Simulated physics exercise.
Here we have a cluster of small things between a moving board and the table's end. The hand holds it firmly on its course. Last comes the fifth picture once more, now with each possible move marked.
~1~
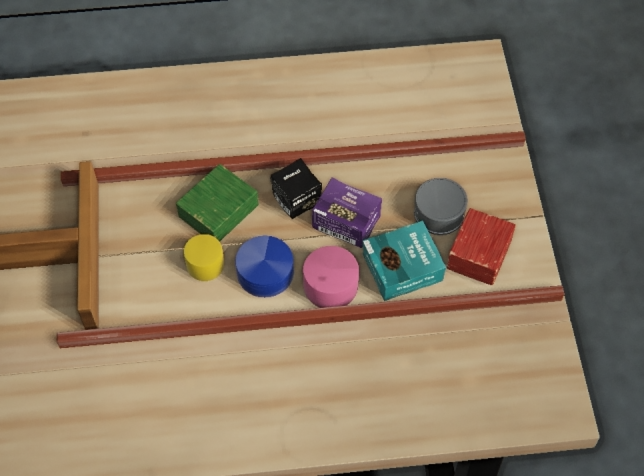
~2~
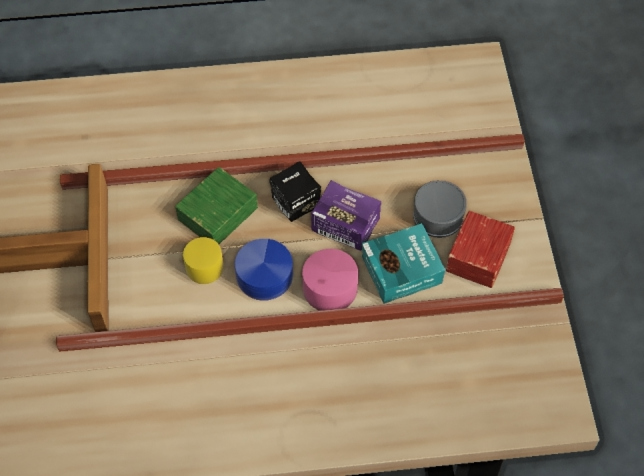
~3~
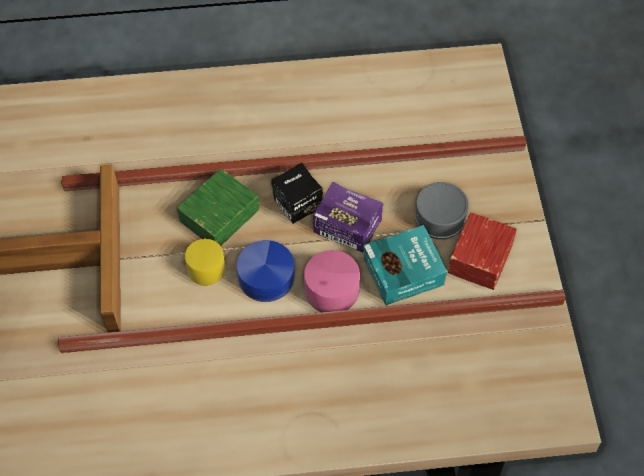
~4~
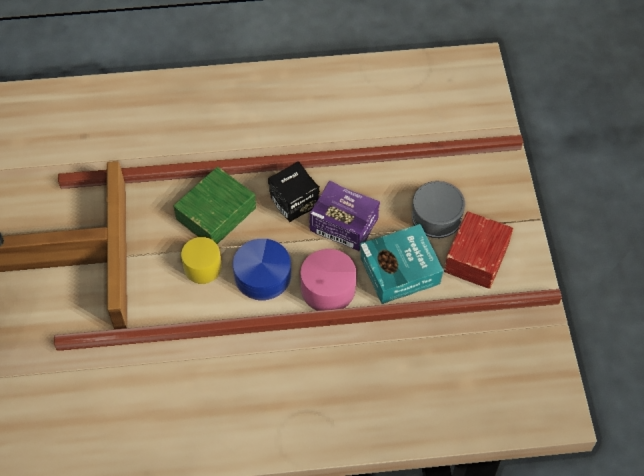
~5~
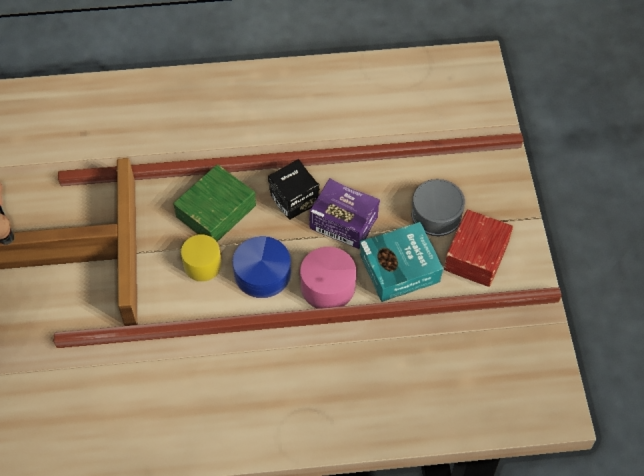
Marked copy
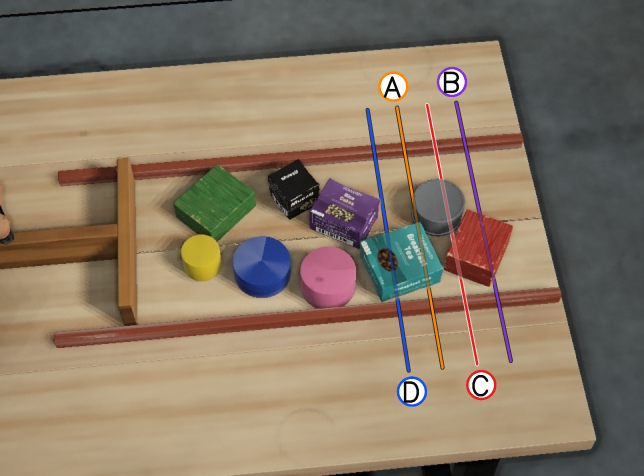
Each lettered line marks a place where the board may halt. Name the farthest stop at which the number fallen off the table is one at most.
D.
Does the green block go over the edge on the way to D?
No.
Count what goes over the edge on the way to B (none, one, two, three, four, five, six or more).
In all, six or more.
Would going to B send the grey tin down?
By then, yes.
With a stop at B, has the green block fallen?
By then, no.
On the marked copy, A at (418, 228); B at (482, 223); C at (450, 225); D at (387, 231).
Following D. Soon after the start, board (218, 221); pink tin (343, 280); black packet (314, 177).
Later, board (312, 213); red block (507, 239); grey tin (471, 192).
In the end, board (383, 206); grey tin (526, 170); red block (537, 238); none fallen.
As for the rest, A drops two; B drops six; C drops three.
